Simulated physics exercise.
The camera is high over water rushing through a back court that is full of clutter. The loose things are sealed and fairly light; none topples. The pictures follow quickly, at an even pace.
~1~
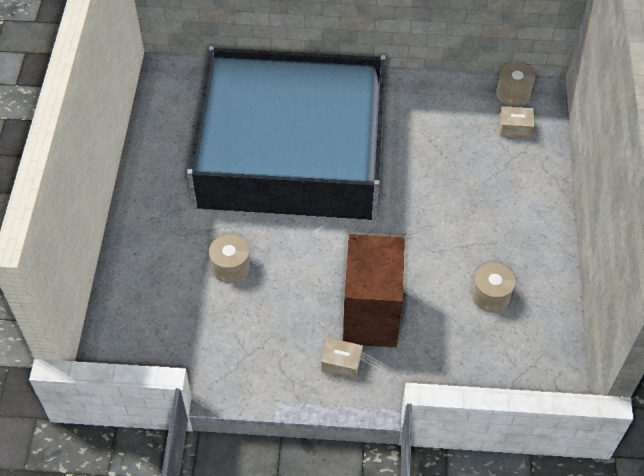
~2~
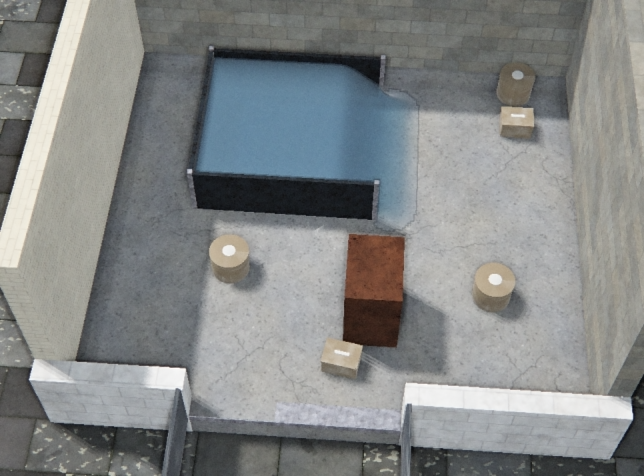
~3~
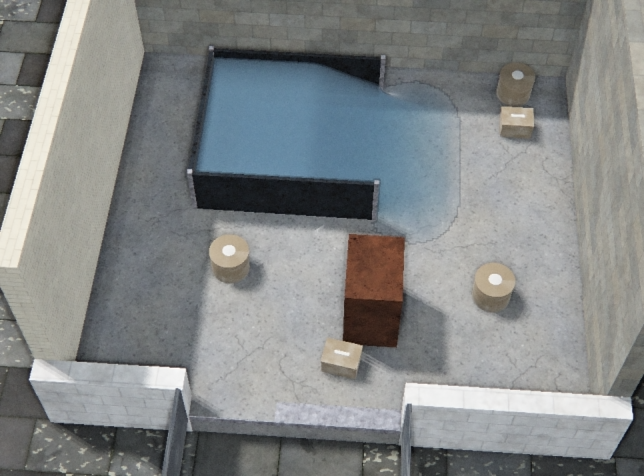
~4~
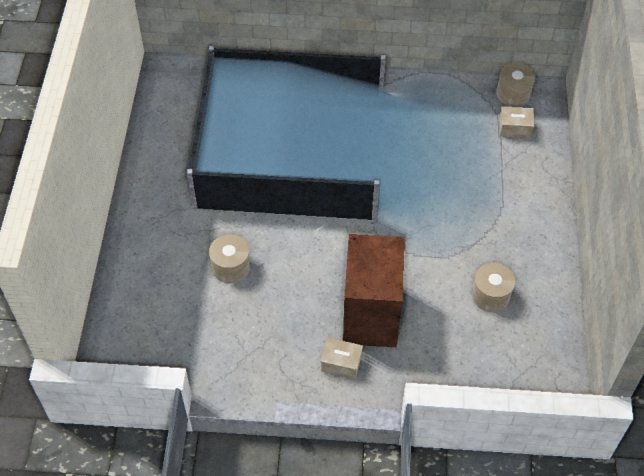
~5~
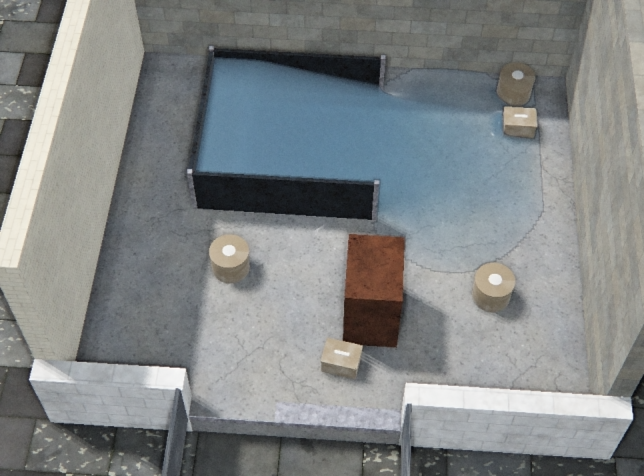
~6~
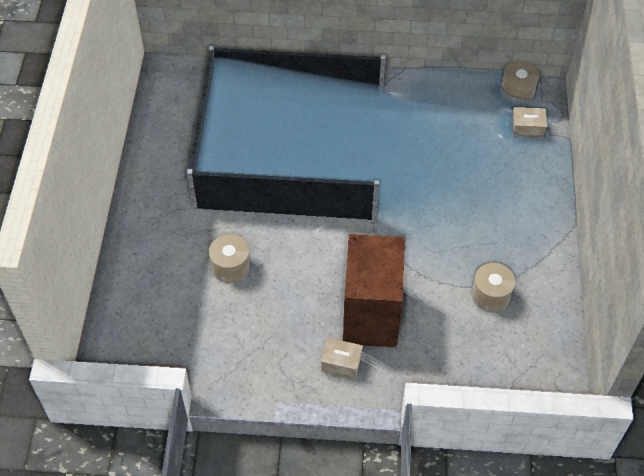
Walled back court with water pouring rightward from an open-sided tank, spreading across the floor and slightly shifting two upper-right containers.
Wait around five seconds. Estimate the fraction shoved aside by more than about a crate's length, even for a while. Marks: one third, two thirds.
That comes to at least two thirds.
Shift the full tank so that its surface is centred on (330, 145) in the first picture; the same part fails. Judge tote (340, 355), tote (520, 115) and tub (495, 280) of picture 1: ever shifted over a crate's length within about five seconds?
In turn: Shifted that much, swept aside, swept aside.
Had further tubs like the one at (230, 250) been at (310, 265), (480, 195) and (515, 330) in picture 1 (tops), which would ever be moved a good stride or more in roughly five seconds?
In turn: Short of that, moved that far, that far or more.
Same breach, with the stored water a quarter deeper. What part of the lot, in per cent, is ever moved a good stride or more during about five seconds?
Near 80 in a hundred.
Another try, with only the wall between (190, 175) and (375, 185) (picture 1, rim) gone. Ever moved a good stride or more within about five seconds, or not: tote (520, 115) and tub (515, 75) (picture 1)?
As listed: Under that, short of that.
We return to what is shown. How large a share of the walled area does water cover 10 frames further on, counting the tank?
Roughly 50 per cent.
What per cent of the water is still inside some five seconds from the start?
Near 96 in a hundred.
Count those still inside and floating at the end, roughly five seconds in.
That makes 3.
A moment on, 0 of 5 are well off their spots; 1 afloat.
Next, 1 of 5 are well off their spots; 2 afloat.
Later, 3 of 5 are well off their spots; 3 afloat.
In the end, 4 of 5 are well off their spots, and 4 have been at some point; 3 afloat.
